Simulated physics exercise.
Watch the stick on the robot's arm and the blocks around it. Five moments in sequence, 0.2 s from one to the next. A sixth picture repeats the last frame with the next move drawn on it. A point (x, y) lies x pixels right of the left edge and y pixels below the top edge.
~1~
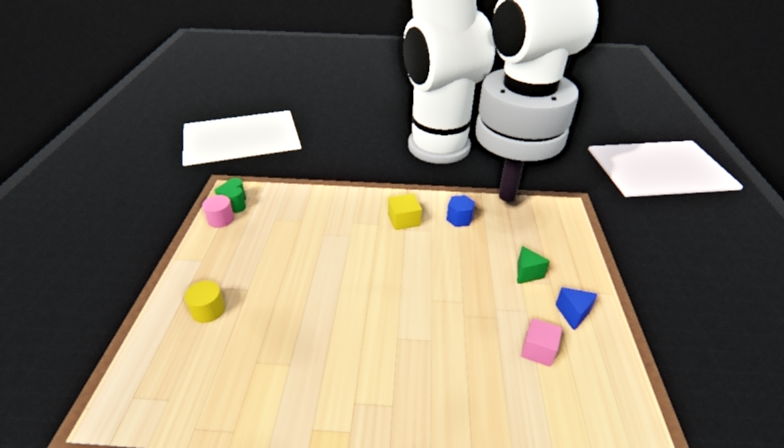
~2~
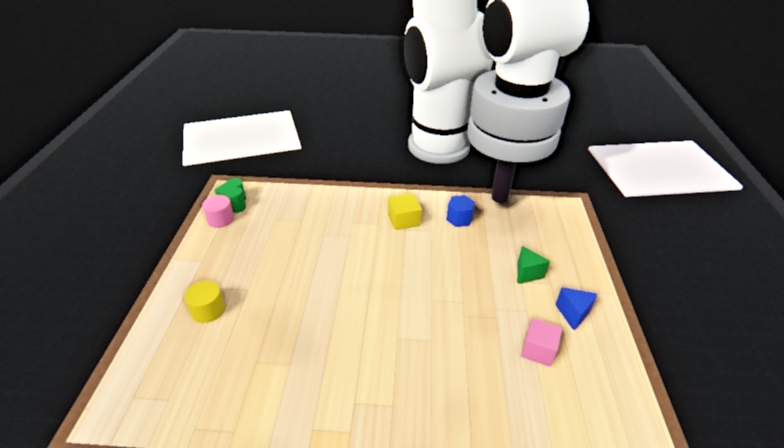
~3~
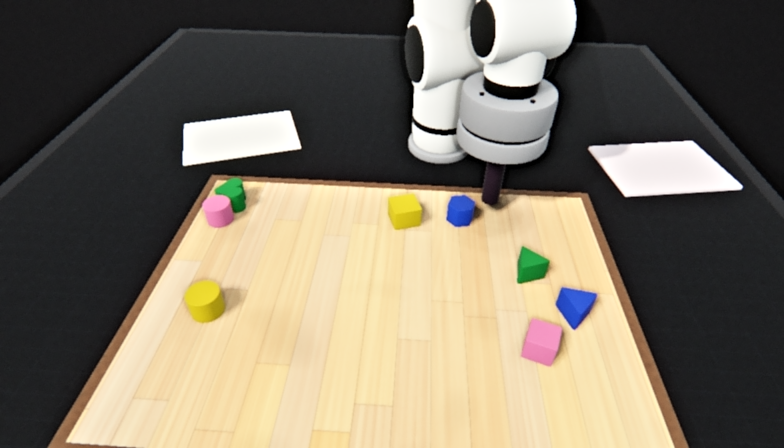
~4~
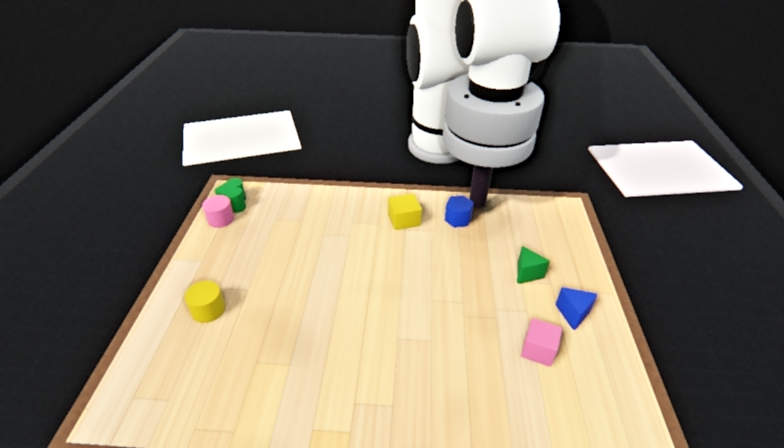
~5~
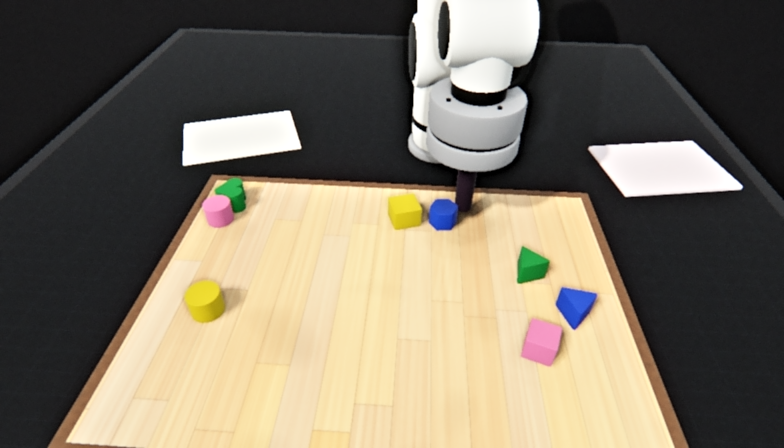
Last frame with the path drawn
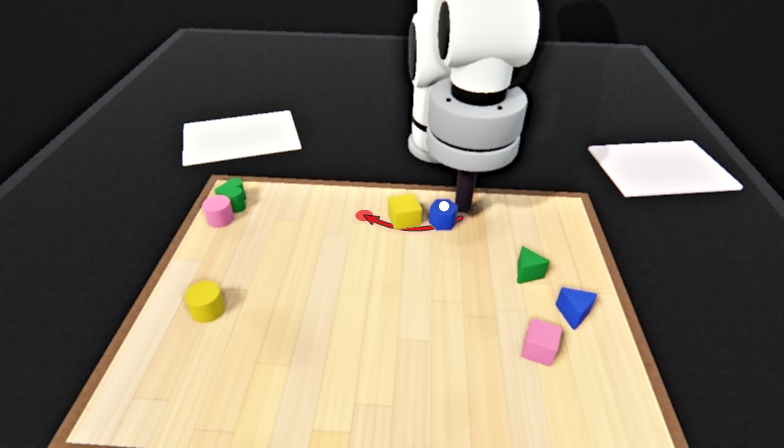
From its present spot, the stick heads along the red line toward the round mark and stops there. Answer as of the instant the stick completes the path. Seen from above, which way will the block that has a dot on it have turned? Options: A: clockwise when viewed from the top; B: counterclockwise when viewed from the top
The one that fits is B, counterclockwise when viewed from the top.
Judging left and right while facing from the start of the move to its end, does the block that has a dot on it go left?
Answer: Yes.
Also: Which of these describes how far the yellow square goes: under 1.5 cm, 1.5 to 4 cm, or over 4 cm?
Long: Over 4 cm.
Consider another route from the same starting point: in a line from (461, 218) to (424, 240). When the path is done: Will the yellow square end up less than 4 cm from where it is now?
Yes
Drawn move, from (461, 218) over (431, 228) and (395, 227) to (364, 215); the dot is on the blue six-sided block.
On the path given first. One third of the way, stick at (431, 217); yellow square at (392, 205), turned 50° clockwise; blue six-sided block at (412, 217).
Two thirds of the way, stick at (395, 216); yellow square at (375, 202), turned 65° clockwise; blue six-sided block at (386, 223), turned 50° anticlockwise.
At the end, stick at (364, 205); yellow square at (343, 193), turned 55° clockwise; blue six-sided block at (386, 223), turned 50° anticlockwise.
